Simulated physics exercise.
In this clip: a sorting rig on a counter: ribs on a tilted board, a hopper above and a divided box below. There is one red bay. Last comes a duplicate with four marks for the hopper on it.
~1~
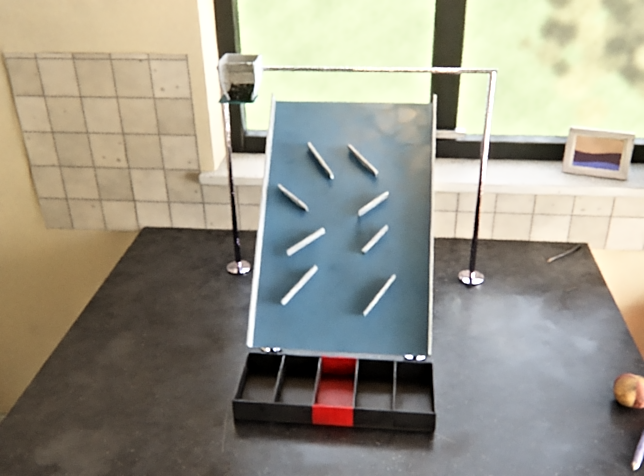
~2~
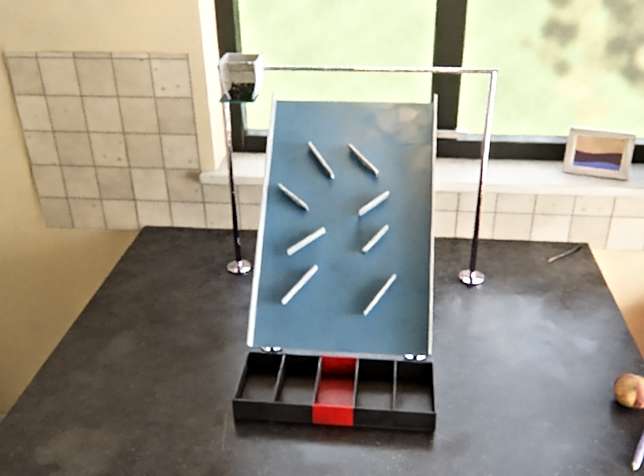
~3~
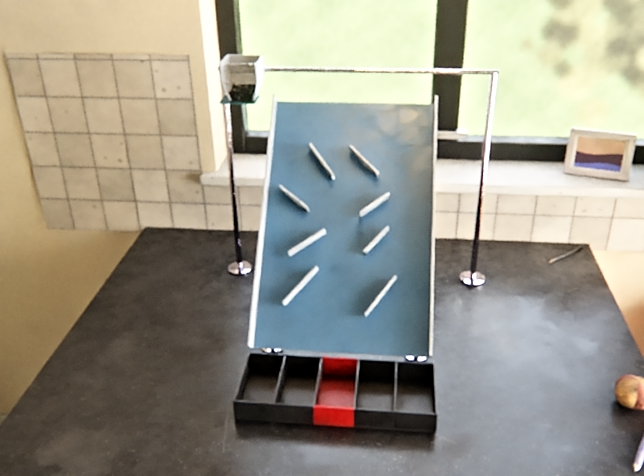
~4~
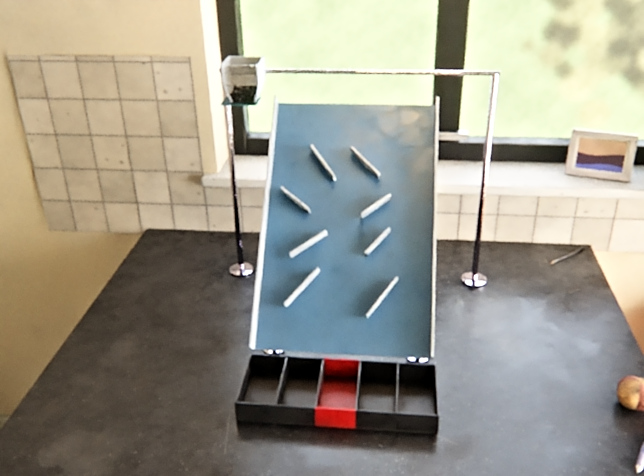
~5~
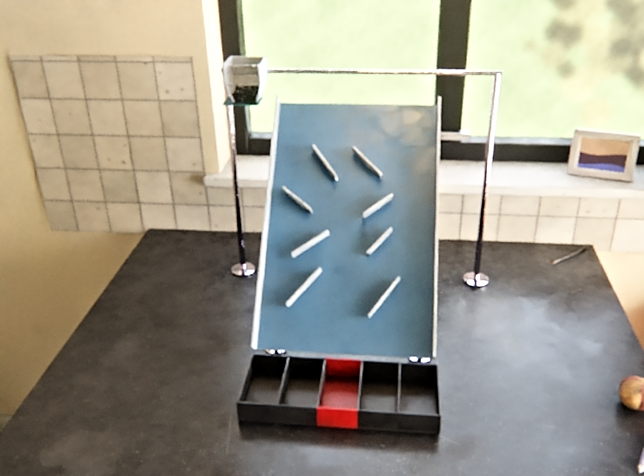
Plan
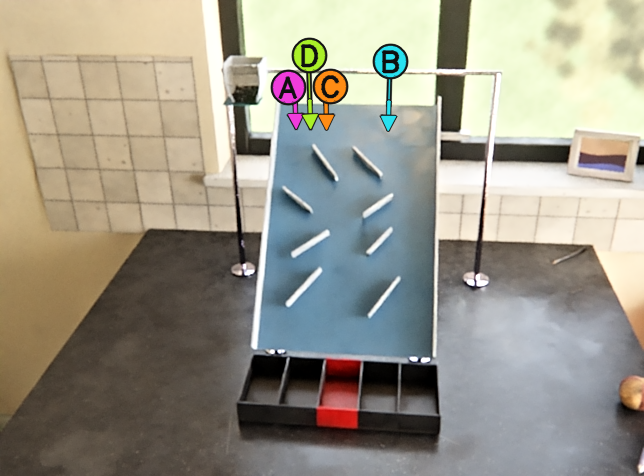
A dark countertop beneath a window, with pale square tiles behind it, is seen from the front and slightly above. A tilted blue board with eight pale ribs stands above a black divided box with a red middle bay, while a small clear hopper with dark contents sits at upper left on a metal frame, and a framed picture rests at right. Nothing on the rig moves; only the view drifts very slightly.
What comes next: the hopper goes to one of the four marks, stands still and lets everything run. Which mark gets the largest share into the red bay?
Choose C.
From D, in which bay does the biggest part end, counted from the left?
It is the third one.
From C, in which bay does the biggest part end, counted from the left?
The third.
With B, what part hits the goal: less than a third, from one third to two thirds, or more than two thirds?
It is less than a third.
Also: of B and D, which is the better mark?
Here it is mark D.
On the marked copy, mark A meets the board at (295, 123); mark B meets the board at (388, 125); mark C meets the board at (326, 124); mark D meets the board at (310, 123).
With A, roughly a quarter in the red bay, roughly half in other bays, roughly a quarter held on the board.
With B, about a tenth in the red bay, roughly two thirds in other bays, about a tenth held on the board, about a tenth outside the box.
With C, roughly two thirds in the red bay, roughly a quarter in other bays, about a tenth held on the board.
With D, roughly a third in the red bay, roughly a quarter in other bays, roughly a third held on the board, about a tenth outside the box.
